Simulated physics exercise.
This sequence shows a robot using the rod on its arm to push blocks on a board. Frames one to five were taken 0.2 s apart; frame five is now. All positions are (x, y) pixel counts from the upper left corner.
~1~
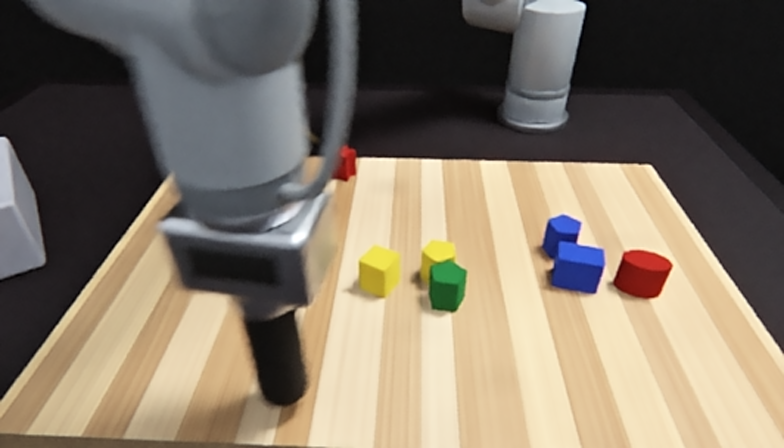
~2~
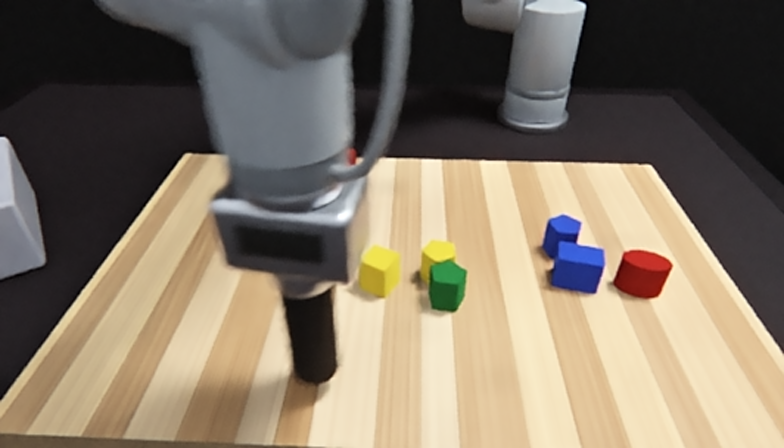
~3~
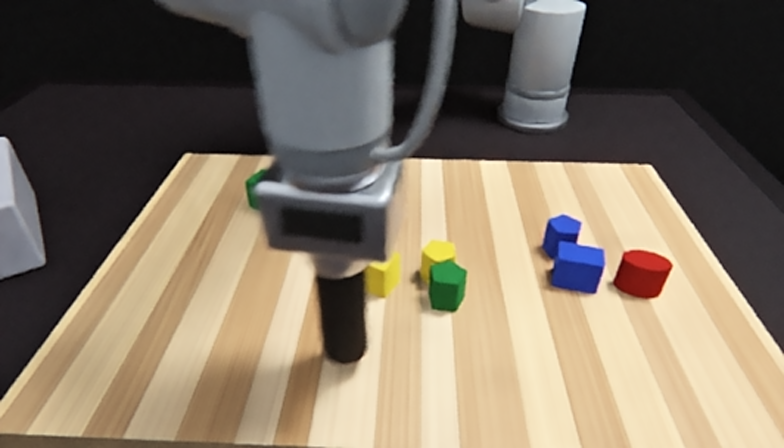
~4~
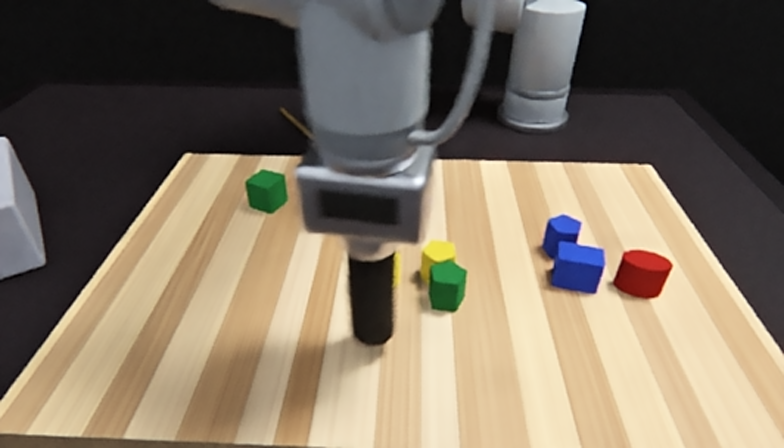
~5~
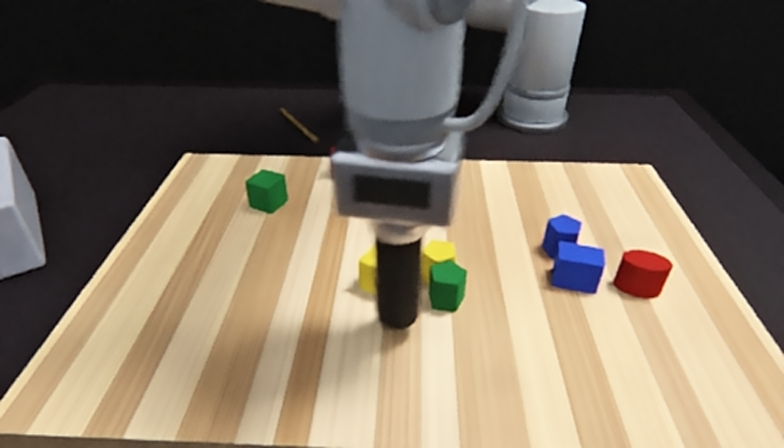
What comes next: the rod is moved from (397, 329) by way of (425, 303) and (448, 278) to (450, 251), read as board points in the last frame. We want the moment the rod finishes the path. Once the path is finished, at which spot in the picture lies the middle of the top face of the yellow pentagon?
It should be at about (444, 205).
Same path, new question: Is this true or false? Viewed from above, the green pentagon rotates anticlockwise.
It is false.
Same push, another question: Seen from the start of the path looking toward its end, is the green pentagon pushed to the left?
My answer is no.
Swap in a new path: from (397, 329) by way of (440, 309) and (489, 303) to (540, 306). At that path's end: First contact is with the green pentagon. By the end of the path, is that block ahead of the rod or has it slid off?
It slides aside on the way.
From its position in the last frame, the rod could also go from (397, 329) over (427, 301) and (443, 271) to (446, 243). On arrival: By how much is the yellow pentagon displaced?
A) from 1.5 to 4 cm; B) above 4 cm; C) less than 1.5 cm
The answer is B.
On the path given first. One third of the way, rod (427, 288); green pentagon (463, 265).
Two thirds of the way, rod (449, 264); yellow pentagon (446, 229), turned 50° anticlockwise; green pentagon (489, 252), turned 35° clockwise.
At the end, rod (451, 238); yellow square block unmoved; yellow pentagon (444, 205), turned 70° anticlockwise; green pentagon (491, 249), turned 55° clockwise.
